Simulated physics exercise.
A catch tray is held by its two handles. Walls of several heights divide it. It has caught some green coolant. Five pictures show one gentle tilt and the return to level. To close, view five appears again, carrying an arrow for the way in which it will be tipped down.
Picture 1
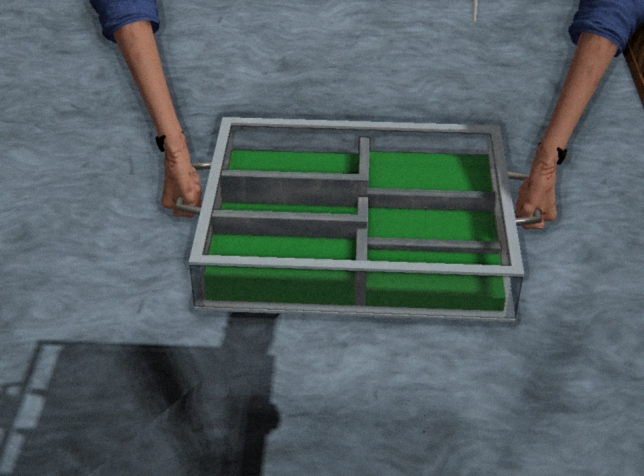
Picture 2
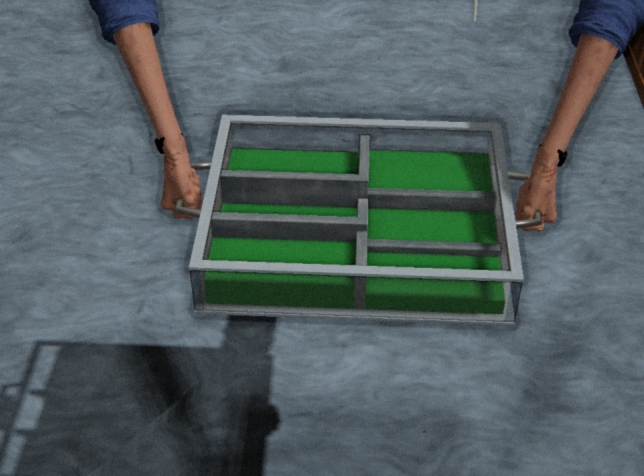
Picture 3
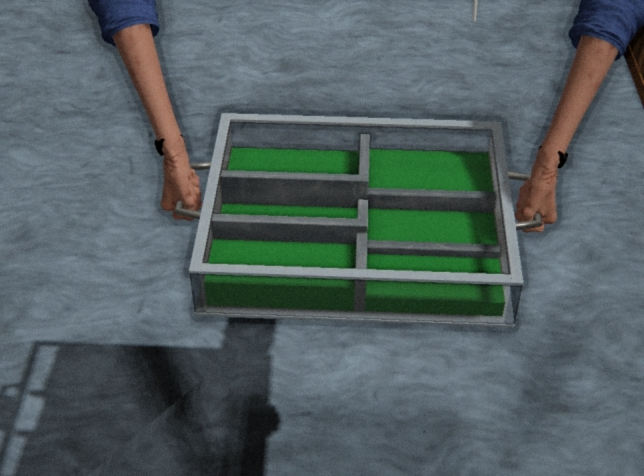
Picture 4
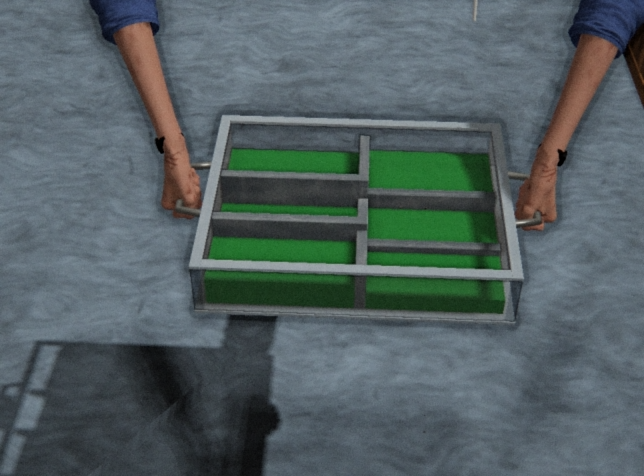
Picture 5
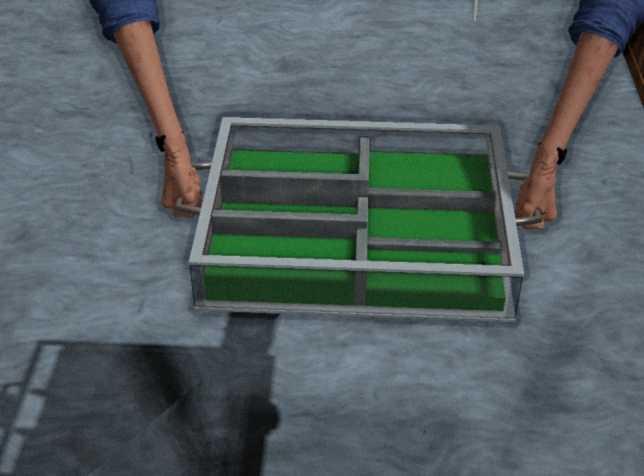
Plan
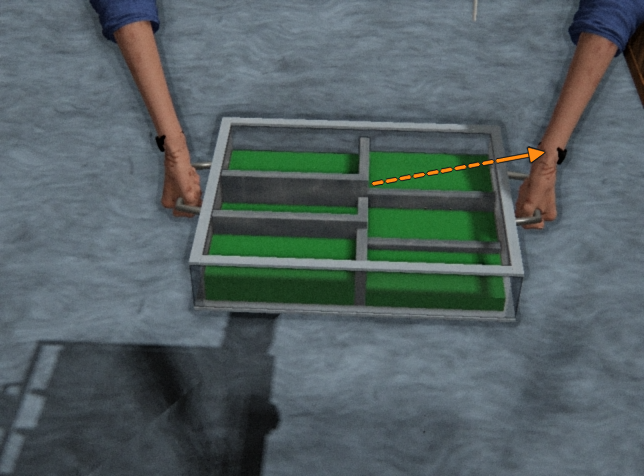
The clip opens on two hands gripping the handles of a level, rectangular grey tray, its walled compartments holding green liquid. The hands tip the near edge down very slightly, then ease it back up until the tray is level again, with the green staying within its dividing walls.
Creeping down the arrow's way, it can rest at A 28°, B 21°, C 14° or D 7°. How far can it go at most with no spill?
C is the one.
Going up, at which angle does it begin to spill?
B.
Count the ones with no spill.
Two of the four.
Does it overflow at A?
Yes, it does.
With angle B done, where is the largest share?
That is the back right bay.
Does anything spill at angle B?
Yes.
The arrow ends at (538, 153).
Choosing A, about 49 % goes over the rim.
Choosing B, about 18 % goes over the rim.
Choosing C, nothing spills; the back right bay holds the most.
Choosing D, nothing spills; the front left bay holds the most.
